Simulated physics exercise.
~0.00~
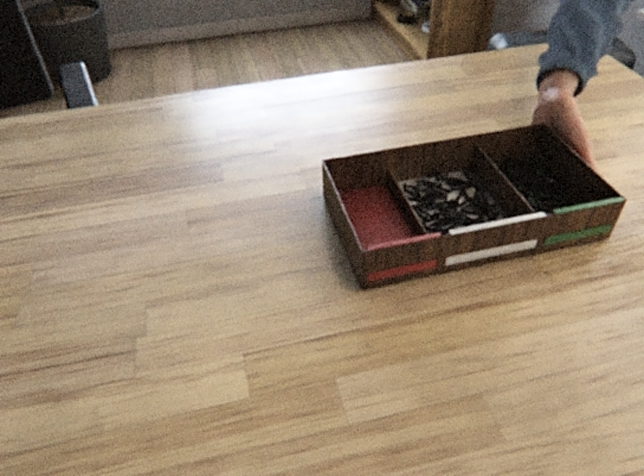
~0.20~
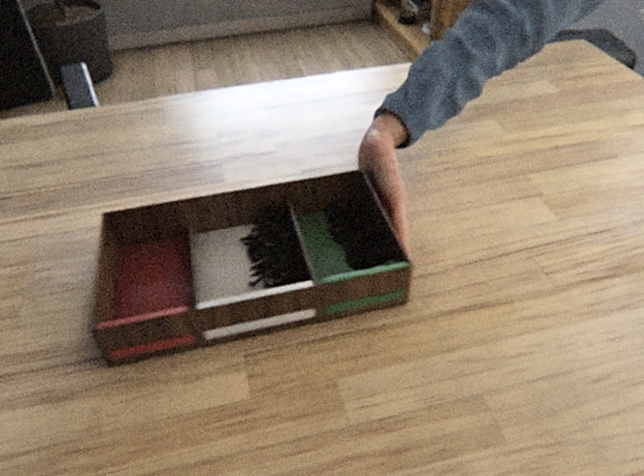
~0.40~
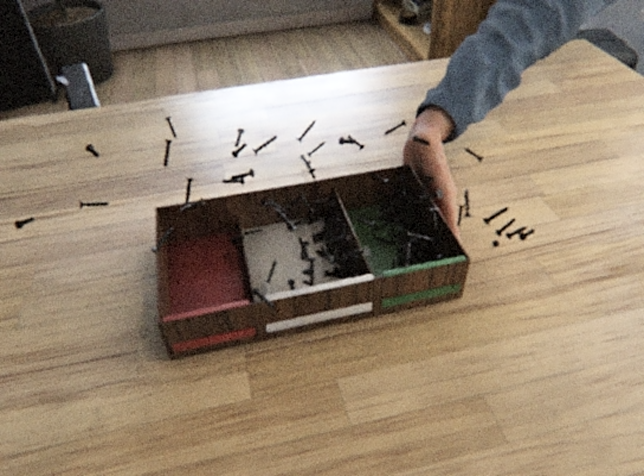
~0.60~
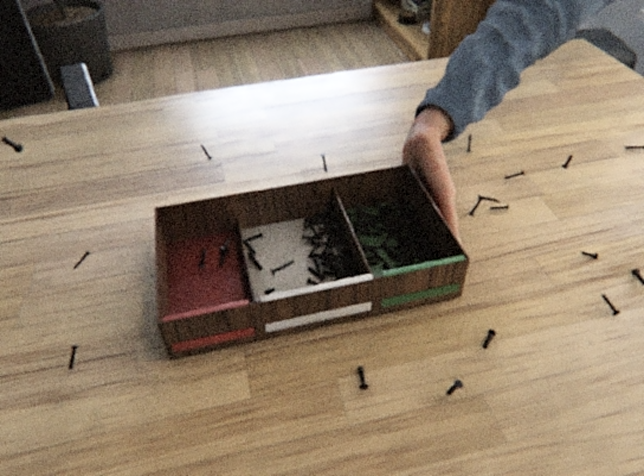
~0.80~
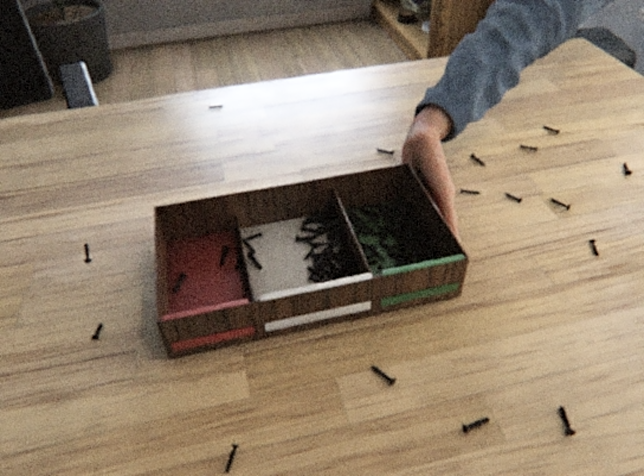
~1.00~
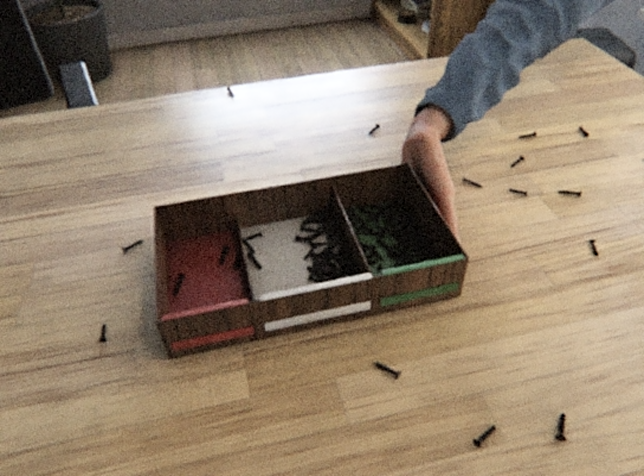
On a wooden tabletop, a hand slides a three-part drawer tray of black screws quickly to the left, then stops it slightly back to the right; screws fly out and scatter across the table, while most remain in the white and green sections and a few lie in the red.
